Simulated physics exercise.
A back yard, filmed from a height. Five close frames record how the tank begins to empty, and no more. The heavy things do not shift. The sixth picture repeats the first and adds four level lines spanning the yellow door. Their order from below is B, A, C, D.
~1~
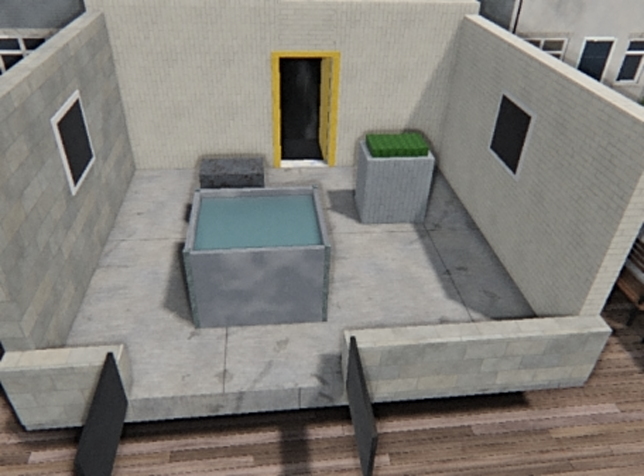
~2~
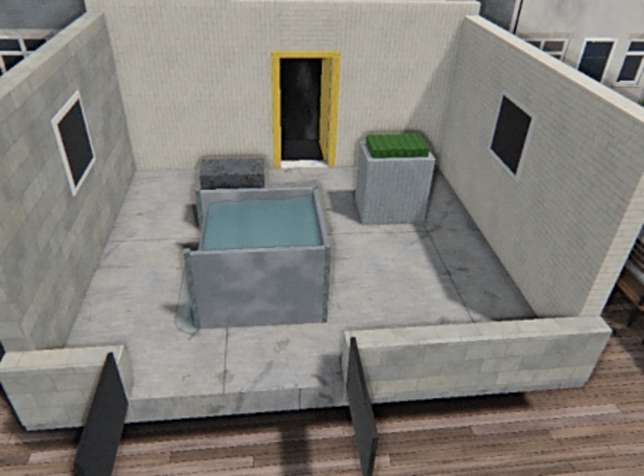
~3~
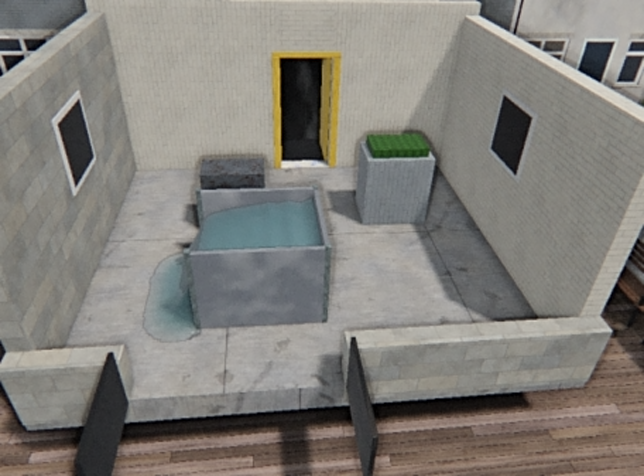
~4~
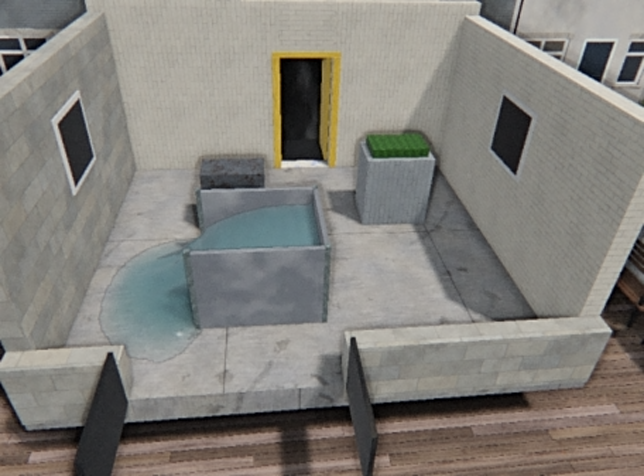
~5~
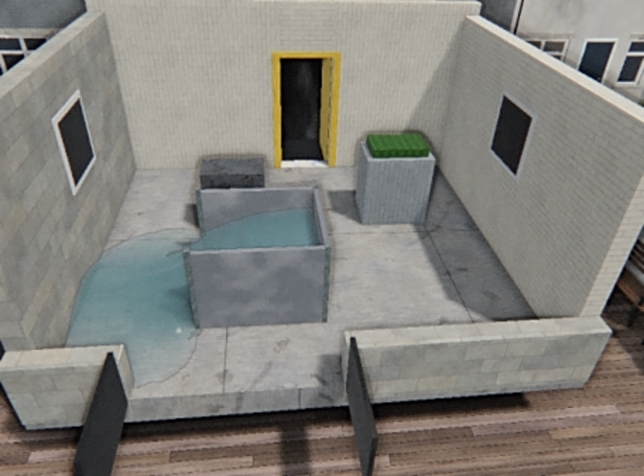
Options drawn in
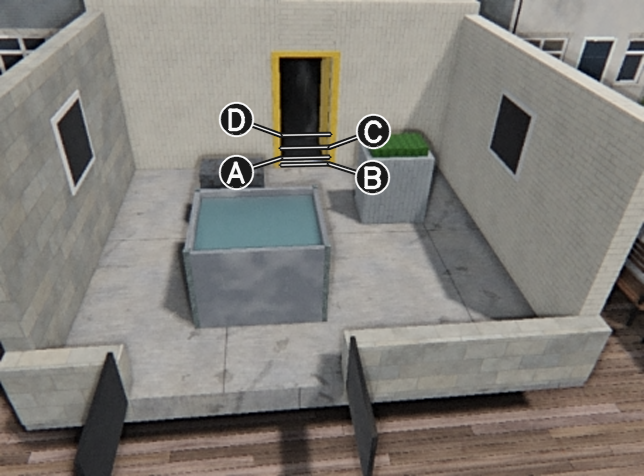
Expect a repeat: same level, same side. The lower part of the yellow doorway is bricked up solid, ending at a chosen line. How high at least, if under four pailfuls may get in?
B will do.
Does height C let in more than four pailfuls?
No, that is safe.
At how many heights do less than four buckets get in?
All four.
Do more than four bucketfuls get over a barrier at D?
No, not at all.
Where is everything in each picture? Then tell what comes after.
Water in the tank at rest, its middle at (258, 222); foot of the yellow doorway at (305, 167); open gate at (236, 334).
Water covers 2 % of the ground and shows as far out as (184, 319).
Water covers 4 % of the ground and shows as far out as (153, 321).
Water covers 9 % of the ground and shows as far out as (130, 264).
Water covers 15 % of the ground and shows as far out as (98, 260).
On the marked copy, A at (305, 157); B at (305, 164); C at (305, 147); D at (305, 134); from the bottom up B, A, C, D.
With A, nothing gets over.
With B, a splash gets over, under a bucket.
With C, nothing gets over.
With D, nothing gets over.
